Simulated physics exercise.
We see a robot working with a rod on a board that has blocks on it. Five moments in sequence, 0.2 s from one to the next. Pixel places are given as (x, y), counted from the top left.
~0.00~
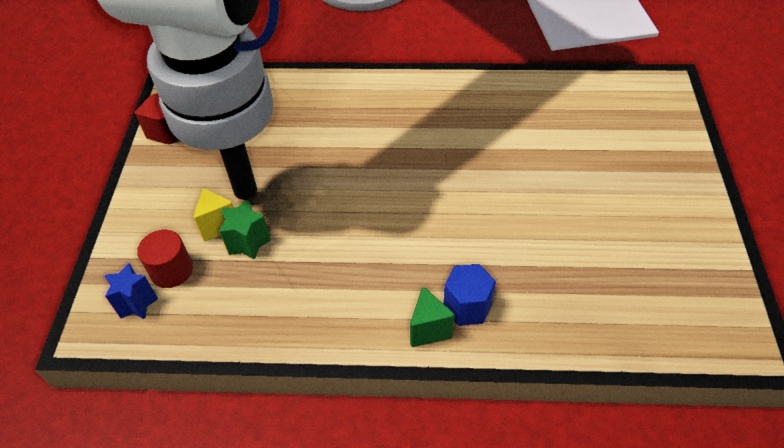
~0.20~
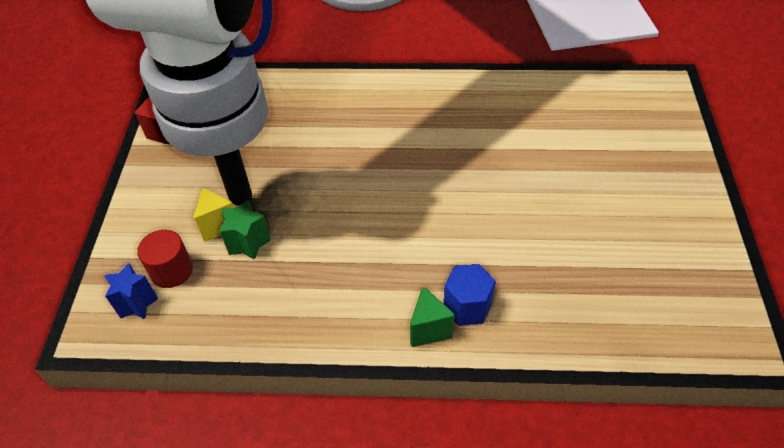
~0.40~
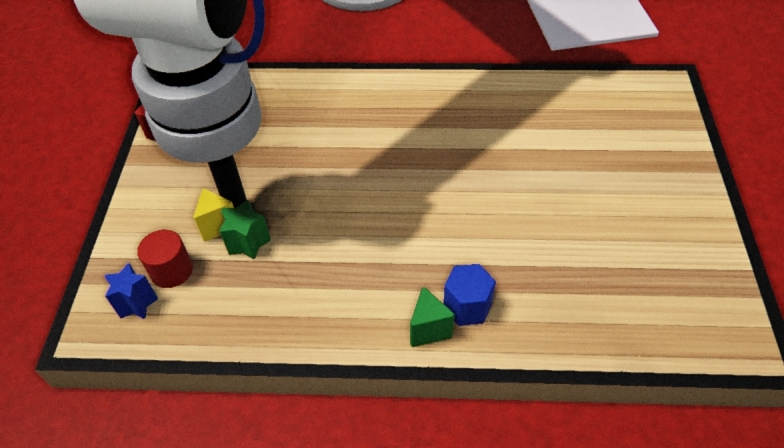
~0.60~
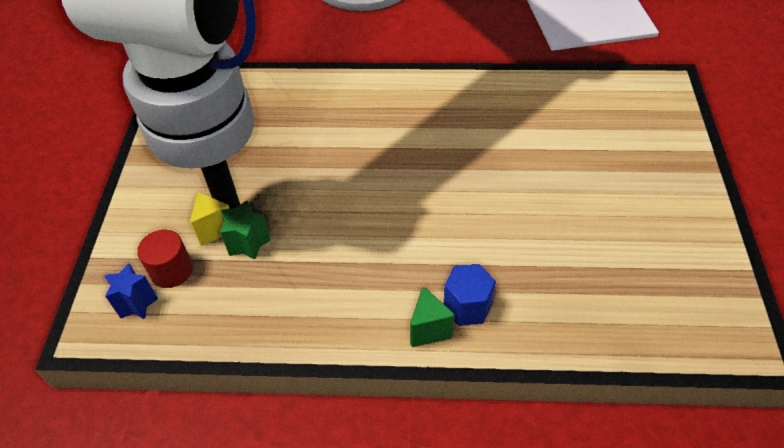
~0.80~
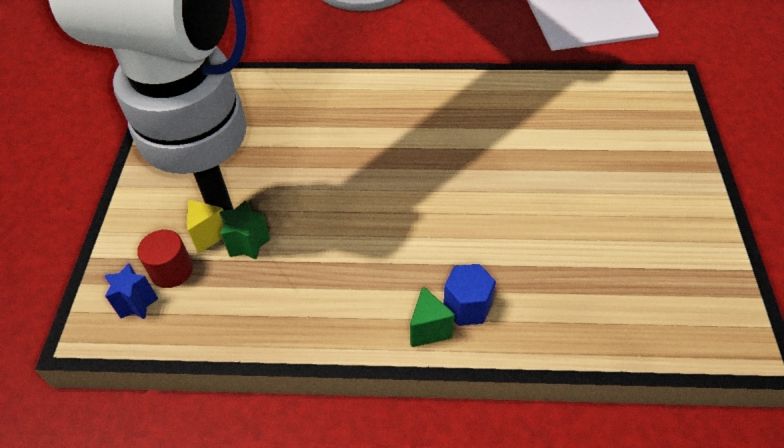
A grey and white robot arm holds a black rod over a striped wooden board on a red surface, seen from above at a steady angle. Yellow, green, red and blue blocks cluster at left, with a green triangle and blue hexagon lower near the middle. The arm moves left and slightly nearer, and its rod nudges the yellow block slightly down and left beside the green star.
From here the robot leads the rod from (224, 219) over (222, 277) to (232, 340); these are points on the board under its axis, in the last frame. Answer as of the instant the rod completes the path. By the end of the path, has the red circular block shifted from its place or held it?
It gets moved.
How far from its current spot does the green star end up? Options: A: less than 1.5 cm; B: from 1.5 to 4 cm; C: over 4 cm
B
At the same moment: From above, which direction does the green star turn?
Looking from above, the answer is counterclockwise.
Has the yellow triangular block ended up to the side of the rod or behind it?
Final answer: Yes.
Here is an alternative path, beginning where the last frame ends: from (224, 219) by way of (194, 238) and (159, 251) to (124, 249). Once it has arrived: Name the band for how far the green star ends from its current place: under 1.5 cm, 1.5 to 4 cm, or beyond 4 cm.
Shift of under 1.5 cm.
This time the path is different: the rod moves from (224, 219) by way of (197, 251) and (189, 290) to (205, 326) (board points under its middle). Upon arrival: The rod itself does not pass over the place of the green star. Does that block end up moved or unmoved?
Not moved.
On the path given first. One third of the way, rod (219, 250); red circular block (149, 255); yellow triangular block (191, 248), turned 30° clockwise; green star (242, 230), turned 65° anticlockwise.
Two thirds of the way, rod (221, 291); red circular block (149, 255); yellow triangular block (185, 266), turned 60° clockwise; green star (243, 232), turned 80° anticlockwise.
At the end, rod (229, 334); blue star in place; red circular block (149, 255); yellow triangular block (185, 266), turned 60° clockwise; green star (243, 232), turned 80° anticlockwise.
